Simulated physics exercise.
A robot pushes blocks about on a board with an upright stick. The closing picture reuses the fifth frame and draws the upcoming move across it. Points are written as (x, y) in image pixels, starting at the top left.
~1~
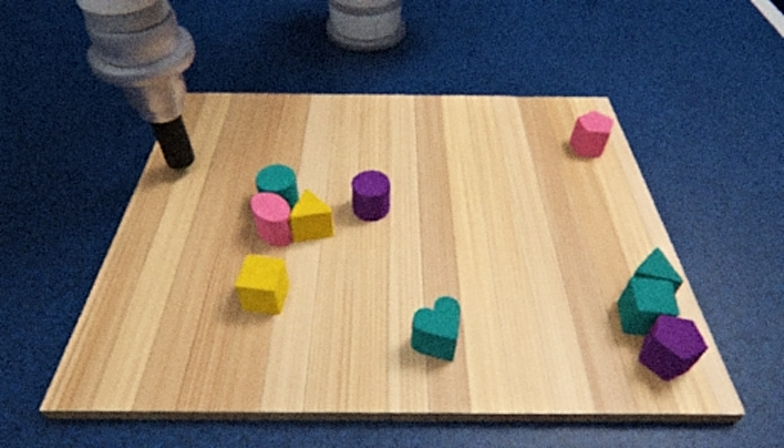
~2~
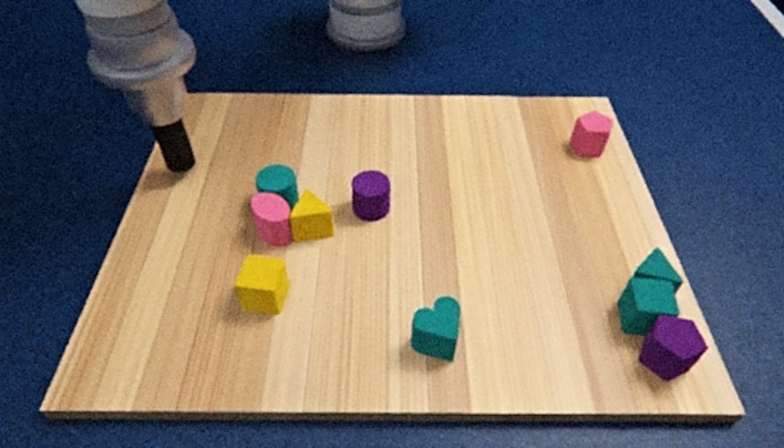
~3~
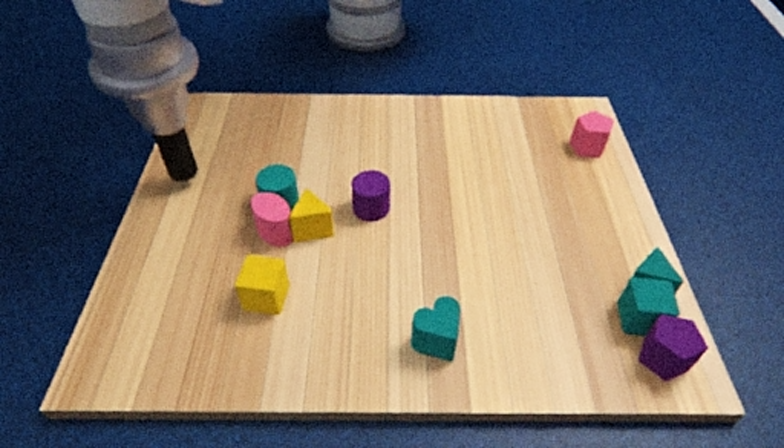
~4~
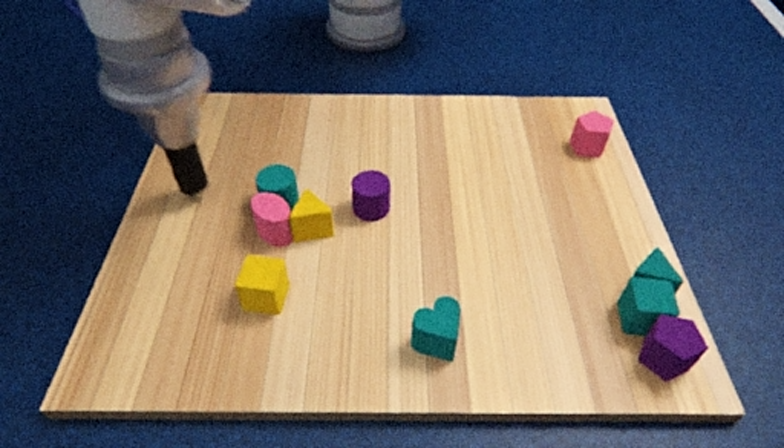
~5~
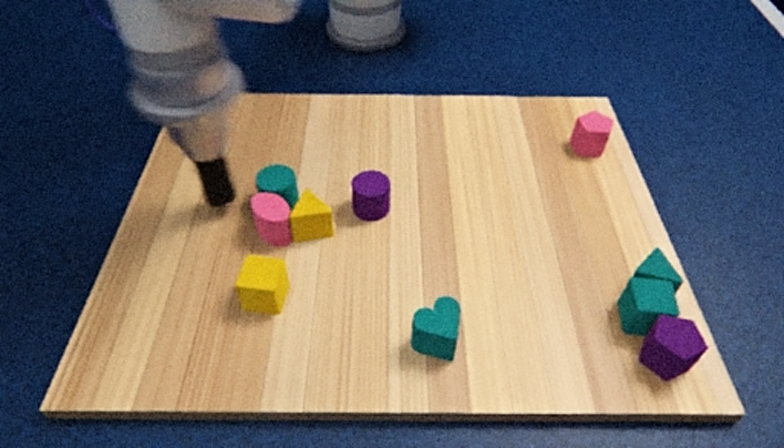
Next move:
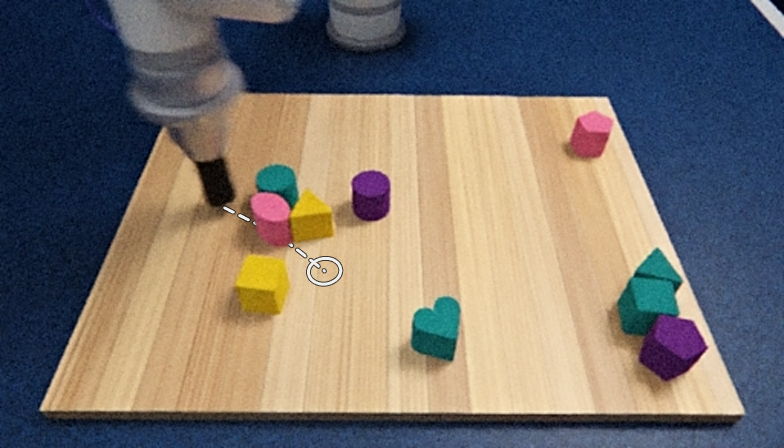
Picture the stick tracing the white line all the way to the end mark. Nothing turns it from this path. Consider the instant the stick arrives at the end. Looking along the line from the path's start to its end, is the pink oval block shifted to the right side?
Going by the path, yes.
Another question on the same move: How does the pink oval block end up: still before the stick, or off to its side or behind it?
In the end it is ahead.
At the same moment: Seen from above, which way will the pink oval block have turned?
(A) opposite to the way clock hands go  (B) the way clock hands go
It's B.
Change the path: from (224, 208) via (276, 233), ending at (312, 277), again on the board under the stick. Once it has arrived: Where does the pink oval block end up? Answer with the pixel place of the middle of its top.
I'd expect the centre of its top face to be at (341, 271).
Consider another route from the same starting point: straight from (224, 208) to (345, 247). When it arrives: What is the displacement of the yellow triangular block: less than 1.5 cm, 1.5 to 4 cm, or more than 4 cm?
It travels more than 4 cm.
Drawn move, from (224, 208) through (276, 235) to (325, 271).
On the path given first. One third of the way, stick at (256, 214); pink oval block at (283, 215); yellow triangular block at (313, 208), turned 30° anticlockwise.
Two thirds of the way, stick at (290, 235); pink oval block at (312, 242), turned 30° clockwise; yellow triangular block at (320, 209), turned 60° anticlockwise.
At the end, stick at (323, 261); pink oval block at (338, 273), turned 60° clockwise; turquoise cylinder still; yellow triangular block at (320, 209), turned 60° anticlockwise.
